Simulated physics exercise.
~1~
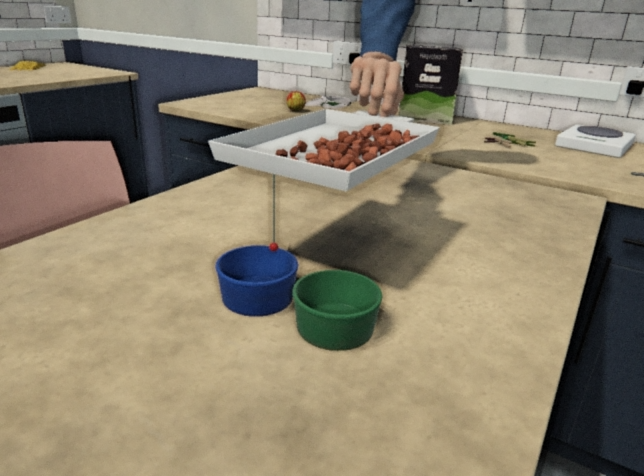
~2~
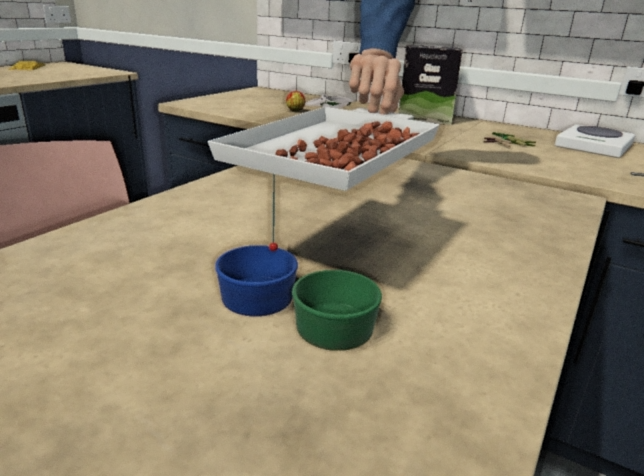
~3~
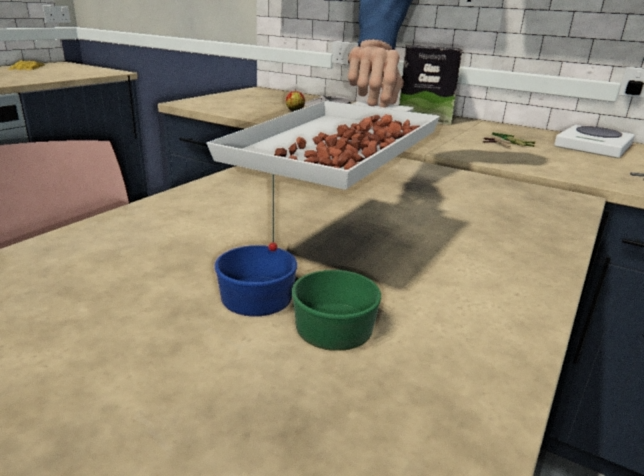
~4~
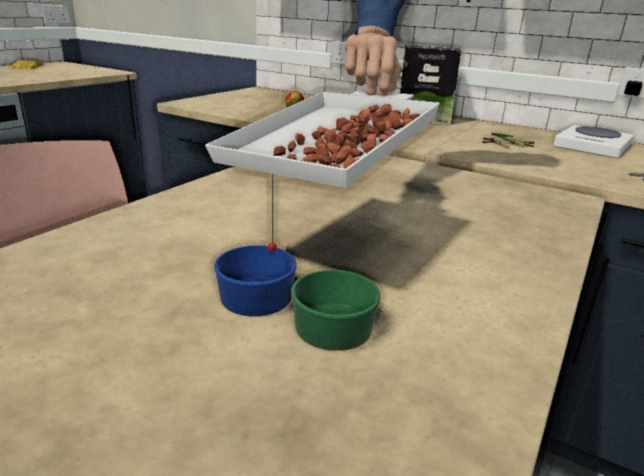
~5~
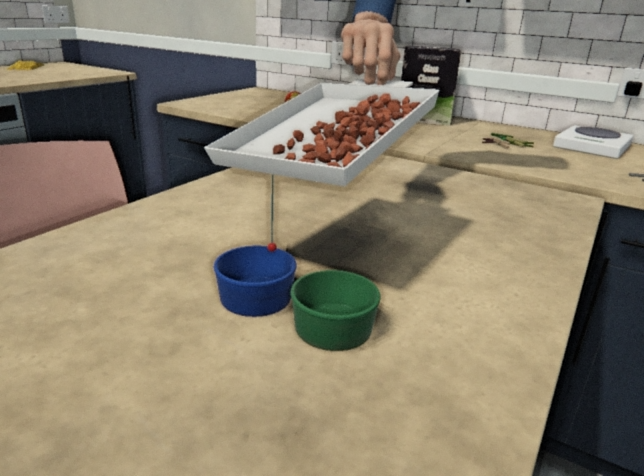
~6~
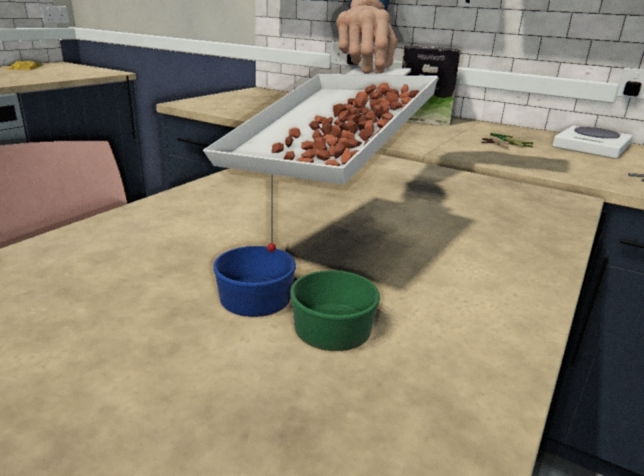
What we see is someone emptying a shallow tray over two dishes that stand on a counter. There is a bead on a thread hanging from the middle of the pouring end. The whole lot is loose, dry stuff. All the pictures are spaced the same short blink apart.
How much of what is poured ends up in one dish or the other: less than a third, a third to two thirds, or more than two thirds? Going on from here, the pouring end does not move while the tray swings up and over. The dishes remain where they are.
The catch is going to be poor, below a third of the load.
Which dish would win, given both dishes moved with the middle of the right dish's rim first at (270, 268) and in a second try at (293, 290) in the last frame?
Try 1: The left-hand one. Try 2: The left-hand one.
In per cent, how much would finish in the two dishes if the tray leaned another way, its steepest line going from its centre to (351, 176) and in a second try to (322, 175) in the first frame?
Case one 70 %; case two 80 %.
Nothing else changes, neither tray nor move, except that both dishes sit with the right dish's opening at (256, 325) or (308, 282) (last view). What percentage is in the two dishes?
Roughly 0% on the first try and 50% on the second.
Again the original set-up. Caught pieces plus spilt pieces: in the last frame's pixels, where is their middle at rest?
(193, 295).
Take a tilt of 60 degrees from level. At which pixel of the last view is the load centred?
Around (256, 140).
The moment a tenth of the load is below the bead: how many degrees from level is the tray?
At roughly 70°.
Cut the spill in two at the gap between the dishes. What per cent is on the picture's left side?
Some 100 per cent.
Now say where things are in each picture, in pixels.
Corners of the pouring end at (215, 141) and (348, 170), level; middle of the load at (365, 149), bits of crushed brick; left dish at (232, 294); right dish at (314, 326); bead on its thread at (274, 247), in the first frame.
Corners of the pouring end at (214, 141) and (347, 170), level; middle of the load at (365, 147), in the second frame.
Corners of the pouring end at (213, 142) and (346, 169), tipped barely, lowest at the left corner; middle of the load at (364, 143), in the third frame.
Corners of the pouring end at (211, 144) and (344, 167), tipped a little, lowest at the left corner; middle of the load at (364, 136), in the fourth frame.
Corners of the pouring end at (210, 147) and (343, 166), tipped a little, lowest at the left corner; middle of the load at (363, 129), in the fifth frame.
Corners of the pouring end at (209, 149) and (341, 165), tipped clearly, lowest at the left corner; middle of the load at (361, 122); left dish at (230, 294); right dish at (312, 327), in the sixth frame.
Soon, tray tipped steeply; nearly all on the tray; a stray few in the left dish; a stray few in the air.
A while on, tray tipped right over; about half on the tray; a small part in the left dish; about a third outside both; about a quarter in the air.
Towards the end, tray tipped past a quarter turn; about a quarter in the left dish; most outside both.
Finally, tray tipped past a quarter turn; none in the right dish; about a quarter in the left dish; most outside both.
